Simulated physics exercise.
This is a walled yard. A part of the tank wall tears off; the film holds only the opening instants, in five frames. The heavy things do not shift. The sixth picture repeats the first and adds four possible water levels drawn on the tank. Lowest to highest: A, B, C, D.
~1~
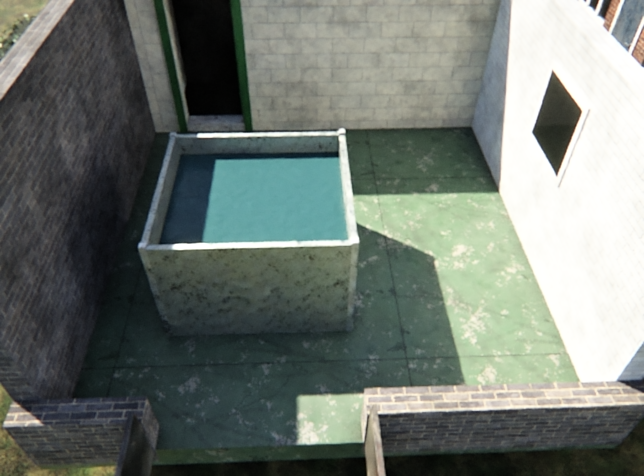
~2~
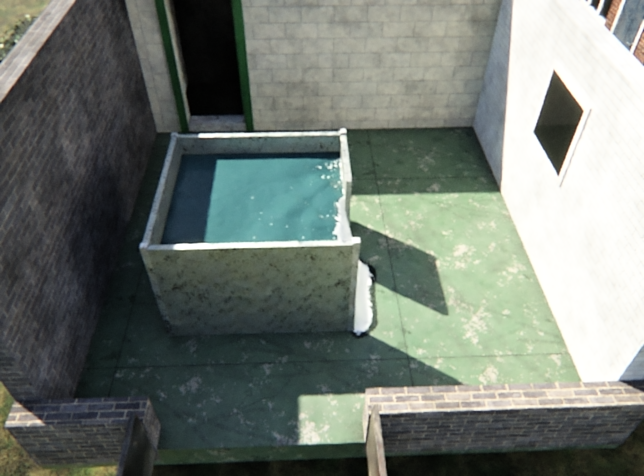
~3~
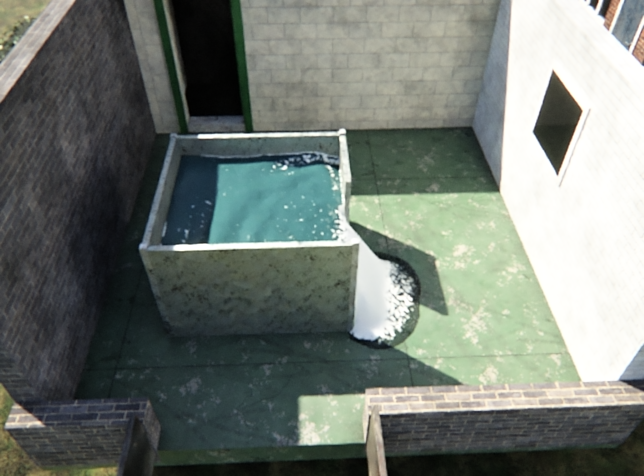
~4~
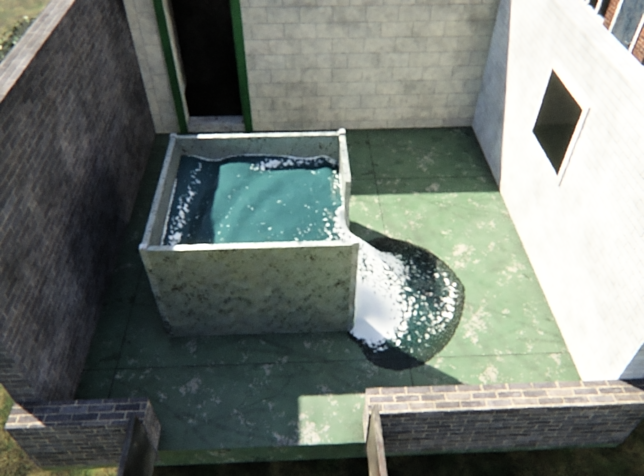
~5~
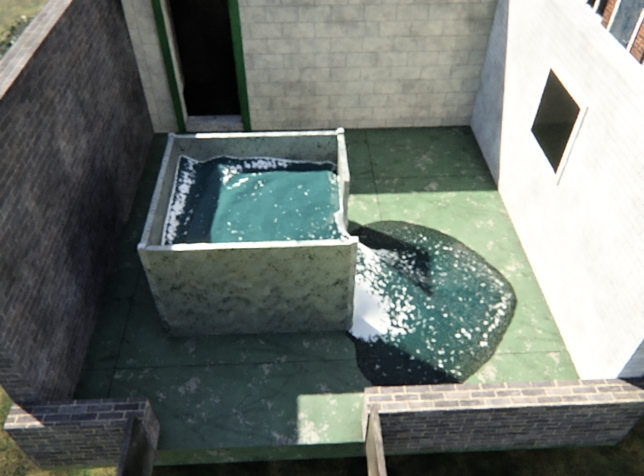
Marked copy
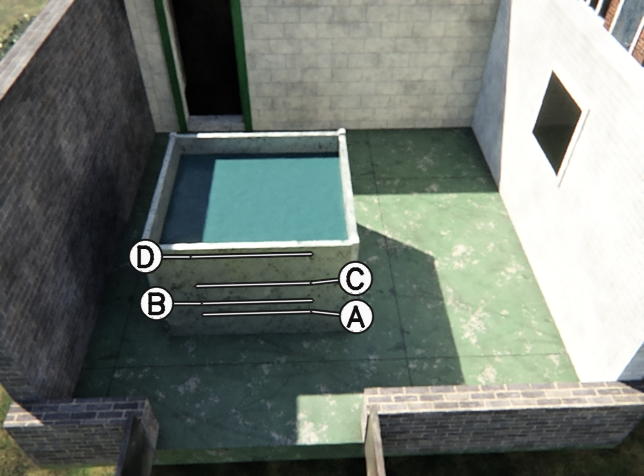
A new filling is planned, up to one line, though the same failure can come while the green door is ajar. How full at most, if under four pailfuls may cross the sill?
I would pick line C.
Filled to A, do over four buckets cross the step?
No, not at all.
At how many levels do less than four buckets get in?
Three of the four.
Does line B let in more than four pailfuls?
No.
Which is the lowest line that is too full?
Line D.
In white, A at (257, 313); B at (256, 302); C at (254, 284); D at (250, 255); from the bottom up A, B, C, D.
With A, nothing gets over.
With B, nothing gets over.
With C, a splash gets over, under a bucket.
With D, about 9 bucketfuls get in.
